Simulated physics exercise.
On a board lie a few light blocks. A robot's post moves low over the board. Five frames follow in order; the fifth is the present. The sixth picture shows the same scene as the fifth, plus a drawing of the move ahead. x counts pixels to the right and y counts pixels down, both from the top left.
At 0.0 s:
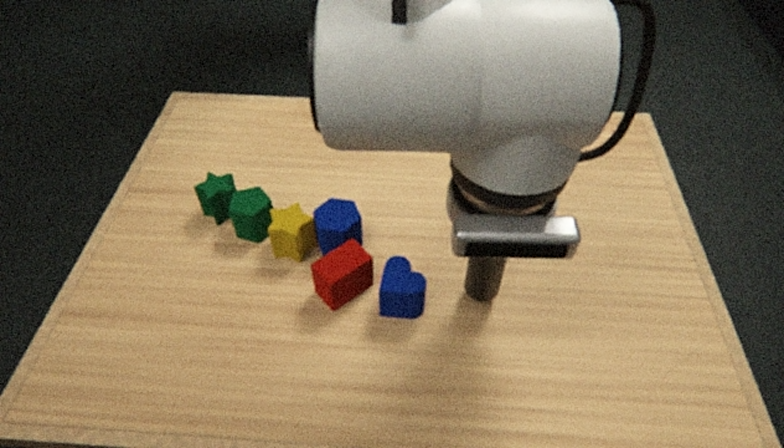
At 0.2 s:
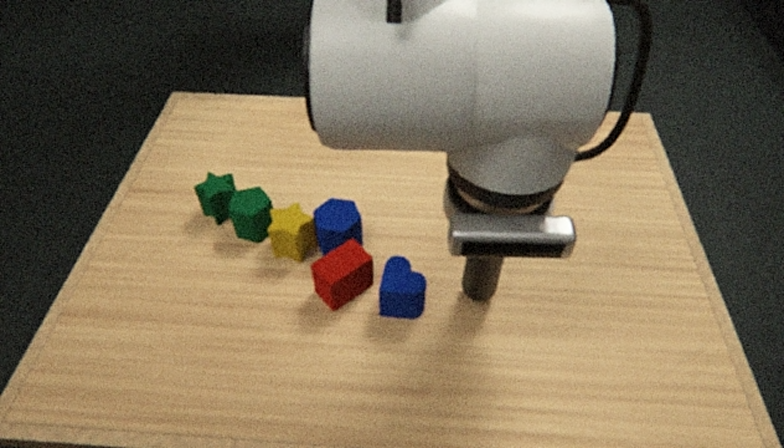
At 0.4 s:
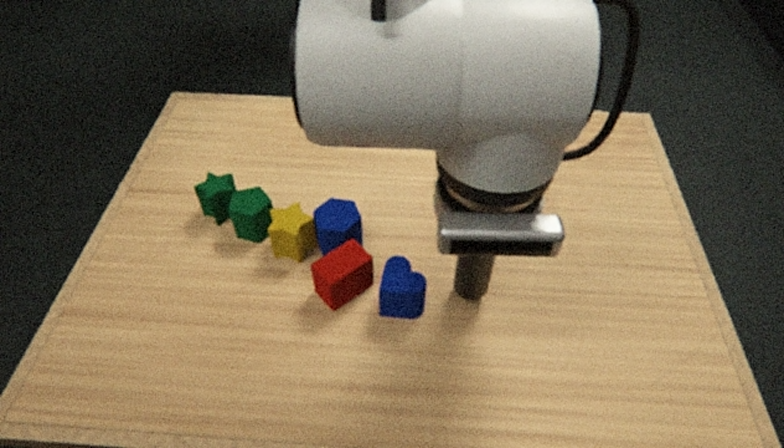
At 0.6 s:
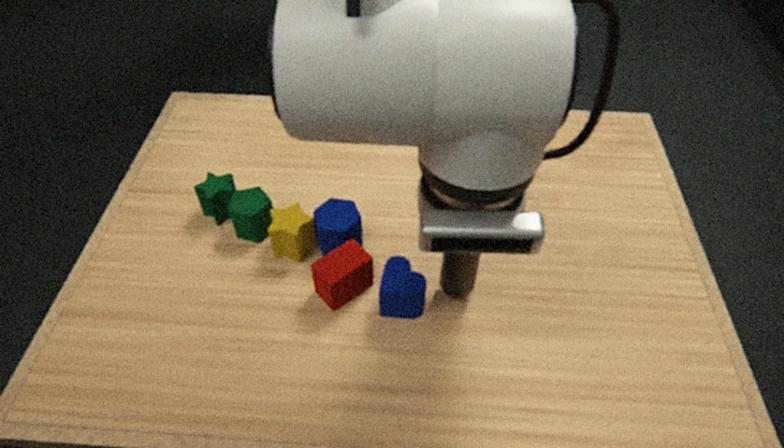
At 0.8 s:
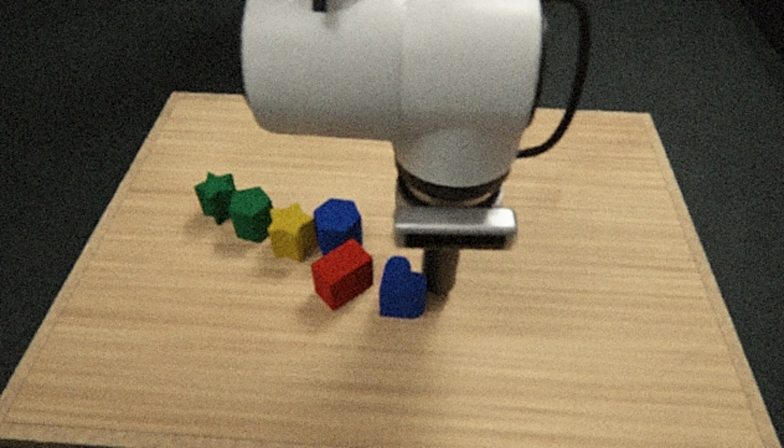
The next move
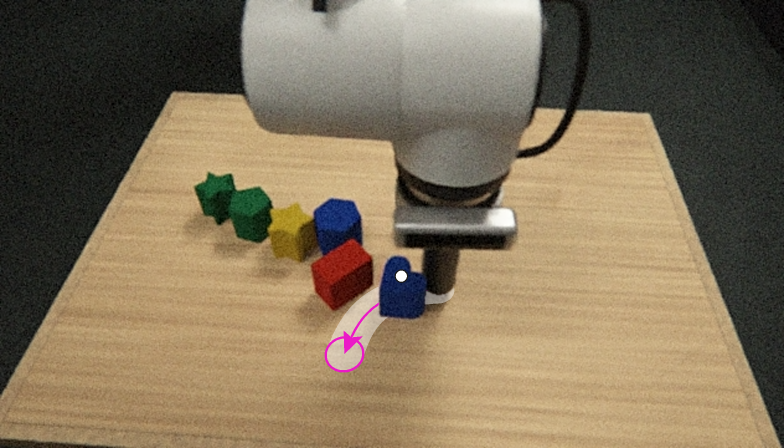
A pale wooden board with dark surroundings is seen from above at an angle by a still camera. Two green blocks, a yellow star, a blue block, a red block and a blue heart run from upper left toward the middle, with a white robot arm to their right. The arm slides its dark post left over the board, close beside the heart, while the blocks stay still.
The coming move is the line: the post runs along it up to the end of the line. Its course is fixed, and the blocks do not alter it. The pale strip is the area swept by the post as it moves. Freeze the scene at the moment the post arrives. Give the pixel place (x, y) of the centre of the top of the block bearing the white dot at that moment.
Its top middle is near (303, 337).
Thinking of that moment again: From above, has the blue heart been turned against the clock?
The answer is no.
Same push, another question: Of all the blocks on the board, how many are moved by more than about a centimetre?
There will be one block displaced.
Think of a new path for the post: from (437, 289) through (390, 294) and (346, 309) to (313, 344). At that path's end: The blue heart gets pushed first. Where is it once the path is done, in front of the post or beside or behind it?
Before the post.
Path on the board, from (437, 289) through (396, 295) and (363, 318) to (345, 354); the dot is on the blue heart.
What follows on the original path. One third of the way, post at (394, 288); blue heart at (367, 287).
Two thirds of the way, post at (363, 310); blue heart at (331, 311).
At the end, post at (344, 347); red rectangle in place; blue heart at (303, 337), turned 25° clockwise.
